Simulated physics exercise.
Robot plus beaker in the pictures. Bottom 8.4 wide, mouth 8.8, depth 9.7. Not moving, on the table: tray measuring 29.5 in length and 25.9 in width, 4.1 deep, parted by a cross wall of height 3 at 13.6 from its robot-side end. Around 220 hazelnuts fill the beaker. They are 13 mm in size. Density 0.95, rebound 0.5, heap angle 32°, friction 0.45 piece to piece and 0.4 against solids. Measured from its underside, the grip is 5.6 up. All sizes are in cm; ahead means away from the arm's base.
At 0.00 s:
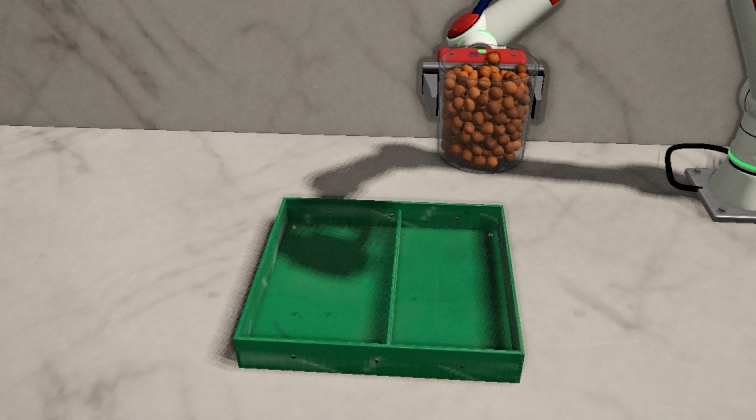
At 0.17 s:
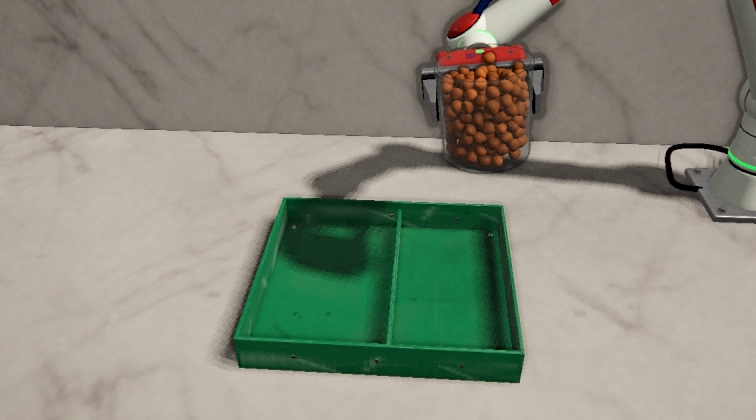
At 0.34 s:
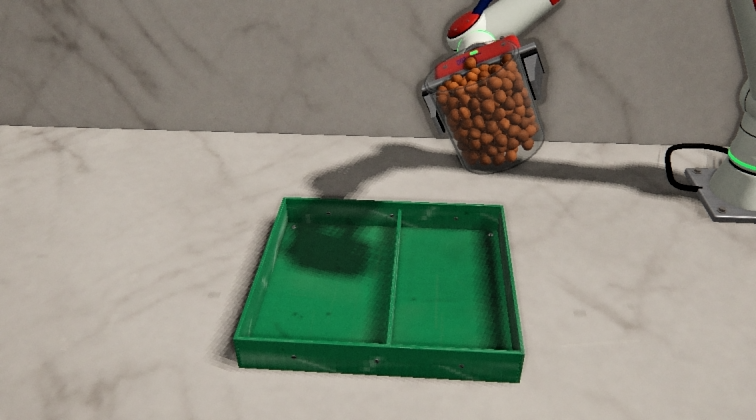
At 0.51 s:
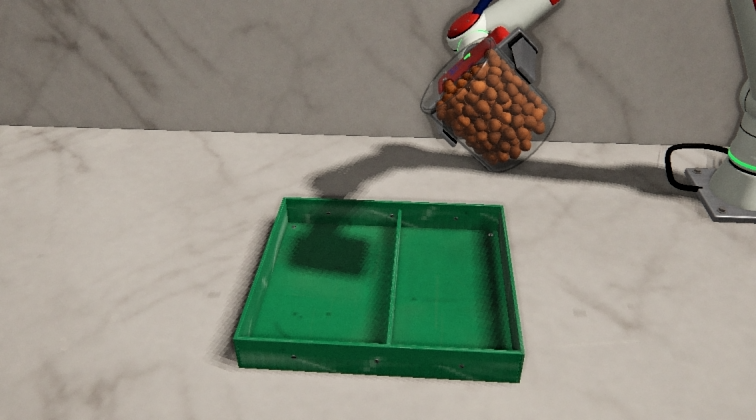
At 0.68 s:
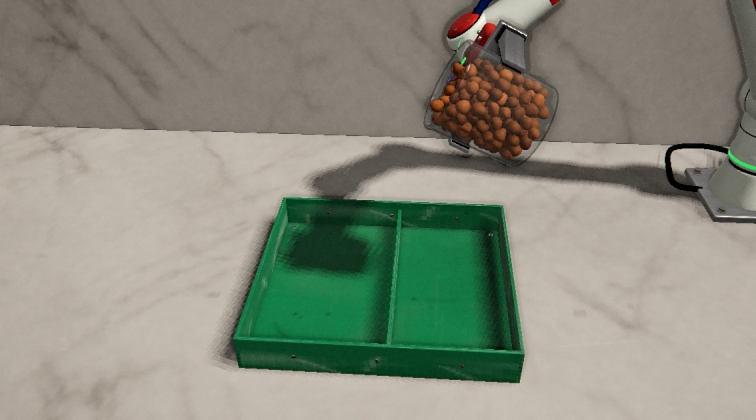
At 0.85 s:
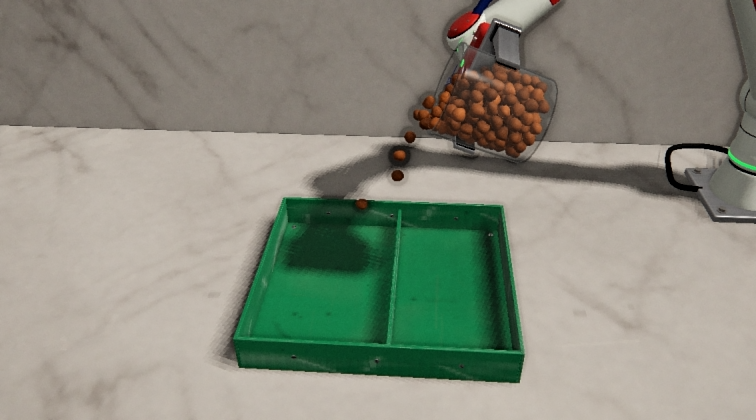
A robot arm holds a clear beaker full of hazelnuts upright above a green, two-part tray on a marble table. It tilts the beaker steadily to the left, and the nuts shift toward the lowered rim. A few then tumble over the edge, dropping through the air toward the still tray.
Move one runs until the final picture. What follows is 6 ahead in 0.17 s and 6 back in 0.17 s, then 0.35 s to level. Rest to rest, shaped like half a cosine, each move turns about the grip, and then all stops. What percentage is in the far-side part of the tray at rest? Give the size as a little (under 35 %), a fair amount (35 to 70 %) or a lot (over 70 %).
A little.
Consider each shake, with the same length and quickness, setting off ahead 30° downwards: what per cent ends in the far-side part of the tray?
I'd reckon around 15 per cent.
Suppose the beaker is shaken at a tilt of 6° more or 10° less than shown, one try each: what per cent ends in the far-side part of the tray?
35 and 15 %.
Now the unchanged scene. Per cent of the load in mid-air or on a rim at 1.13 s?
Around 13 per cent of the load.
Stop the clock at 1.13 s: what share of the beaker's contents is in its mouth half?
Close to 60 in a hundred.
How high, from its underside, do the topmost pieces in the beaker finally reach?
The top sits some 8.0 cm up.
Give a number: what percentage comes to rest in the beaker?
Around 70 per cent.
After 1.13 s, tilted 70° forward, highest piece 28 above the table; 181 in the beaker, 8 in the far-side part, 28 in flight or on a rim.
After 1.40 s, tilted 24° forward, highest piece 29 above the table; 147 in the beaker, 49 in the far-side part, 14 in the robot-side part, 1 on the table or floor, 6 in flight or on a rim.
After 1.74 s, level, highest piece 28 above the table; 147 in the beaker, 54 in the far-side part, 14 in the robot-side part, 2 on the table or floor.
After 2.79 s, level, highest piece 28 above the table; 147 in the beaker, 54 in the far-side part, 14 in the robot-side part, 2 on the table or floor.
In the end, 147 in the beaker, 54 in the far-side part, 14 in the robot-side part, 2 on the table or floor. That is 25 % in the far-side part of the tray.
